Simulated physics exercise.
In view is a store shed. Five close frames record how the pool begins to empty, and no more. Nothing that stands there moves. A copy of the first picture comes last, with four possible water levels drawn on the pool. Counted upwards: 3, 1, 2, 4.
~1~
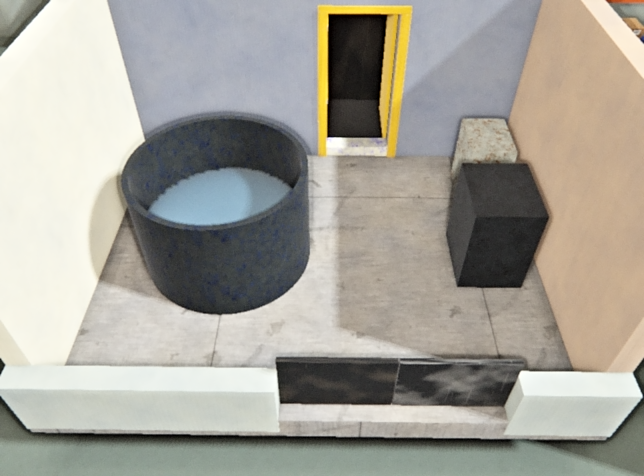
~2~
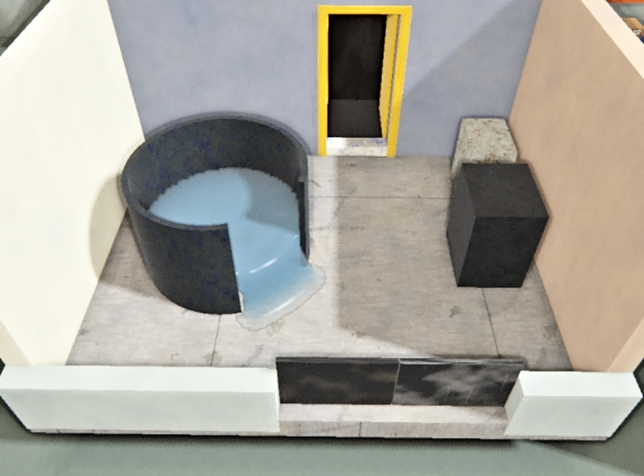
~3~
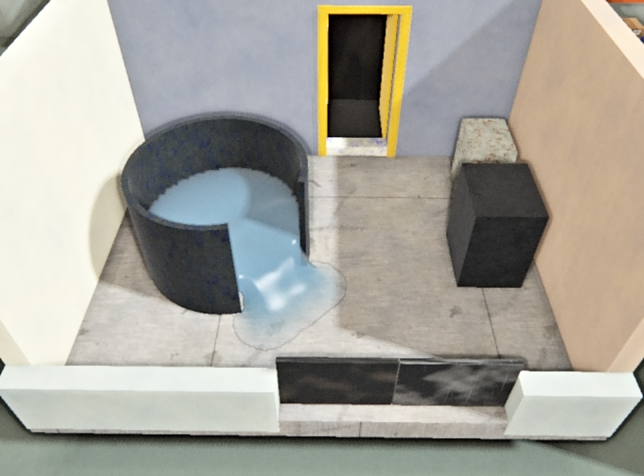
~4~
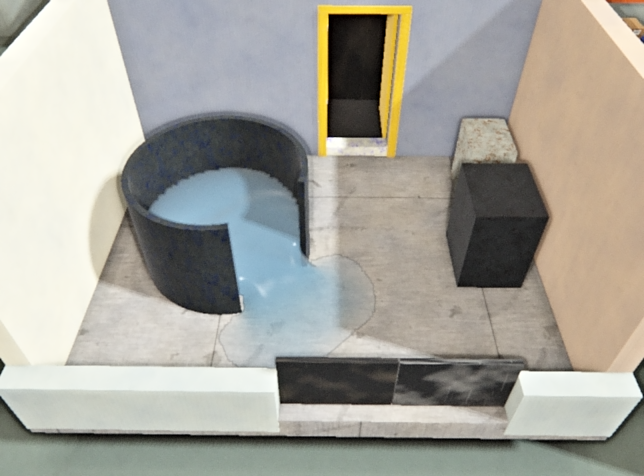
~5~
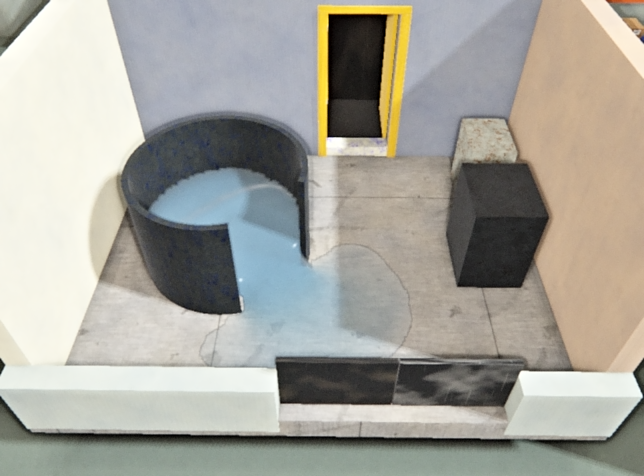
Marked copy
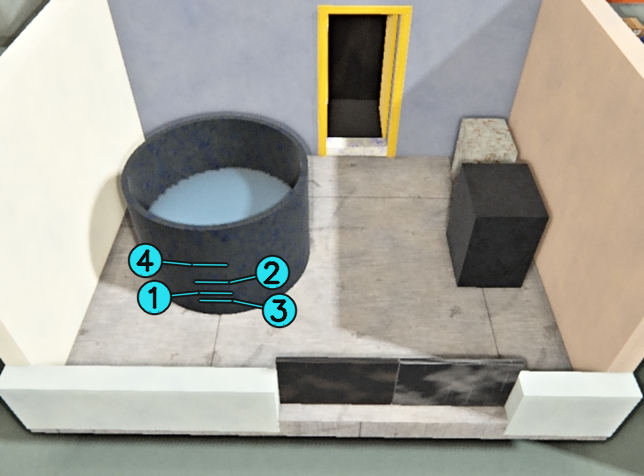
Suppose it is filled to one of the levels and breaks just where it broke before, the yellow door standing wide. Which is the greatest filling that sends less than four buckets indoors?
Take 4.
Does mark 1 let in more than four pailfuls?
No.
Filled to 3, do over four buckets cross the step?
No.
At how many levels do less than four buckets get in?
All four.
On the marked copy, 1 at (215, 293); 2 at (212, 282); 3 at (216, 300); 4 at (208, 264); from the bottom up 3, 1, 2, 4.
With 1, nothing gets over.
With 2, nothing gets over.
With 3, nothing gets over.
With 4, a bucket or two gets in.
